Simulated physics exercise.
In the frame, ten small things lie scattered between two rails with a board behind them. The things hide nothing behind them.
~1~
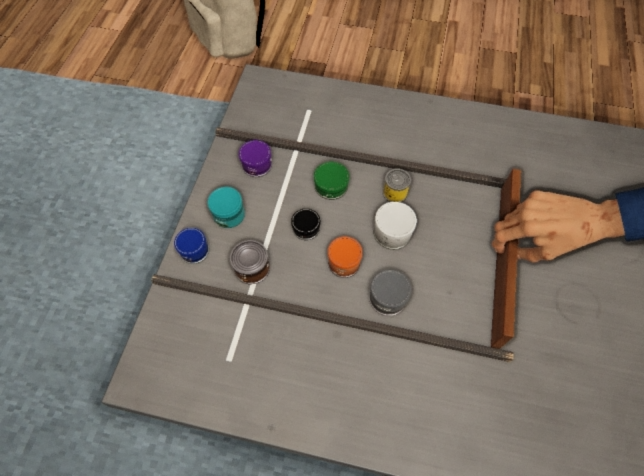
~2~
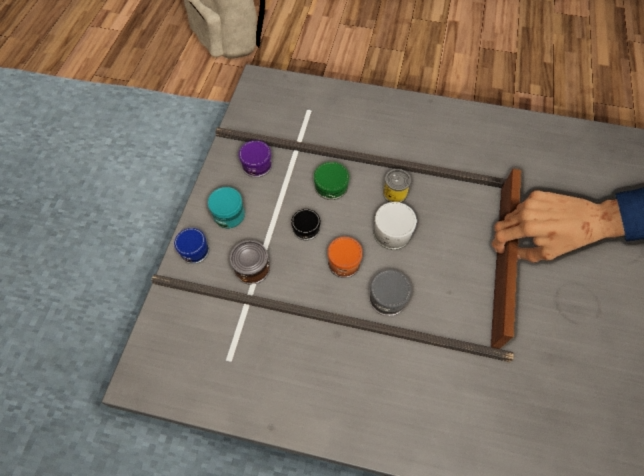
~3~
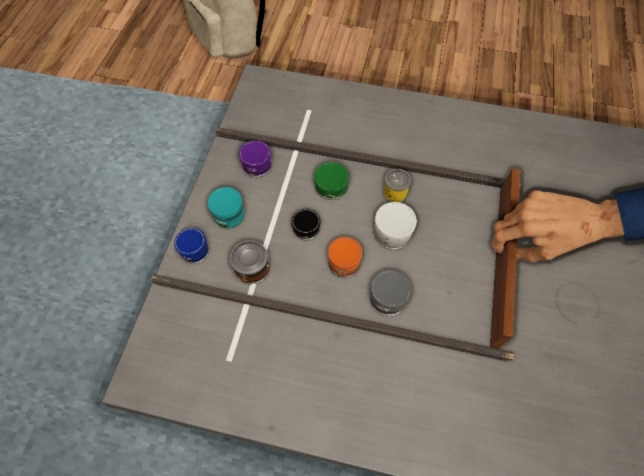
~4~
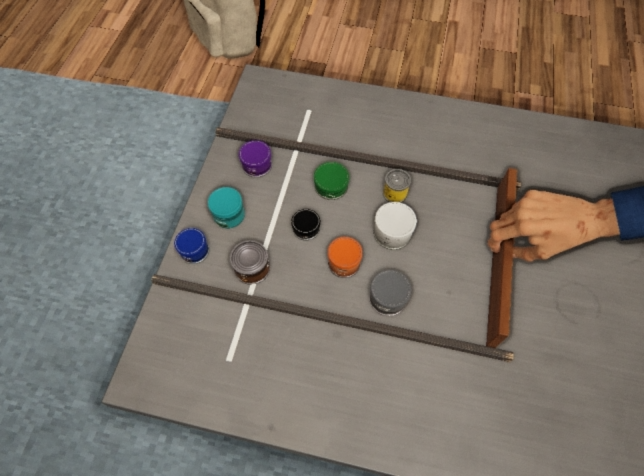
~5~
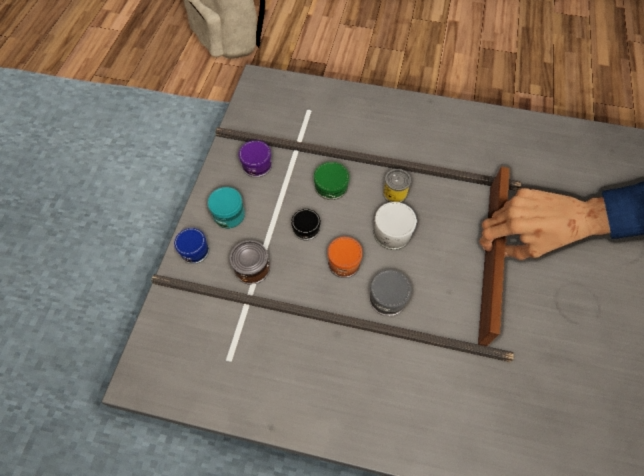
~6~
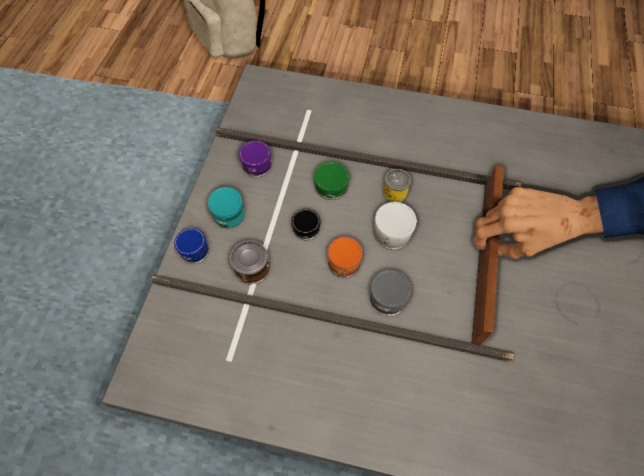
On a grey tabletop beside a blue carpet, ten small colourful pots and tins sat still between two rails while a hand held a wooden board, then slid it slightly left toward them.
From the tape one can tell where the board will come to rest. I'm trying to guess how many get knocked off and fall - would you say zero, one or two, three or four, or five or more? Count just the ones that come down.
Over the end go not a single one.
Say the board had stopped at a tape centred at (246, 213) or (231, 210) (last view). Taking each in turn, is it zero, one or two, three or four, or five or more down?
At each place: 1 or 2 and three or four.
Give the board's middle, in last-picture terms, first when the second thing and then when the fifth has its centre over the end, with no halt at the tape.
The first puts it near (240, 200), the next near (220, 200).
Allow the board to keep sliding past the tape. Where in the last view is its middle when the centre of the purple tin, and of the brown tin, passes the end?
Roughly (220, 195); roughly (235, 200).
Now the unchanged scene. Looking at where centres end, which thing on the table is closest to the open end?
That would be the blue tin, which ends nearest.
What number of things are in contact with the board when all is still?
The number is 4.
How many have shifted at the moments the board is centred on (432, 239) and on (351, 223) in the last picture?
0 and 6.
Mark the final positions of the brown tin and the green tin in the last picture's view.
Brown tin at (205, 252), green tin at (249, 176).
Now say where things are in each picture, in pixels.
The first picture shows blue tin (192, 246); turquoise tub (227, 208); purple tin (256, 159); board (507, 254); tape (275, 218).
The second picture shows turquoise tub (227, 208); orange pot (345, 258).
The third picture shows purple tin (256, 159); yellow tin (397, 187).
The fourth picture shows blue tin (192, 246); white tin (394, 226).
The fifth picture shows turquoise tub (227, 208); board (495, 252).
The sixth picture shows blue tin (192, 246); turquoise tub (227, 208); purple tin (256, 159); board (489, 251); tape (275, 218).
Early on, none off yet; blue tin at rest near (192, 246); turquoise tub at rest near (227, 208); purple tin at rest near (256, 159).
Finally, the number that fall off is zero.
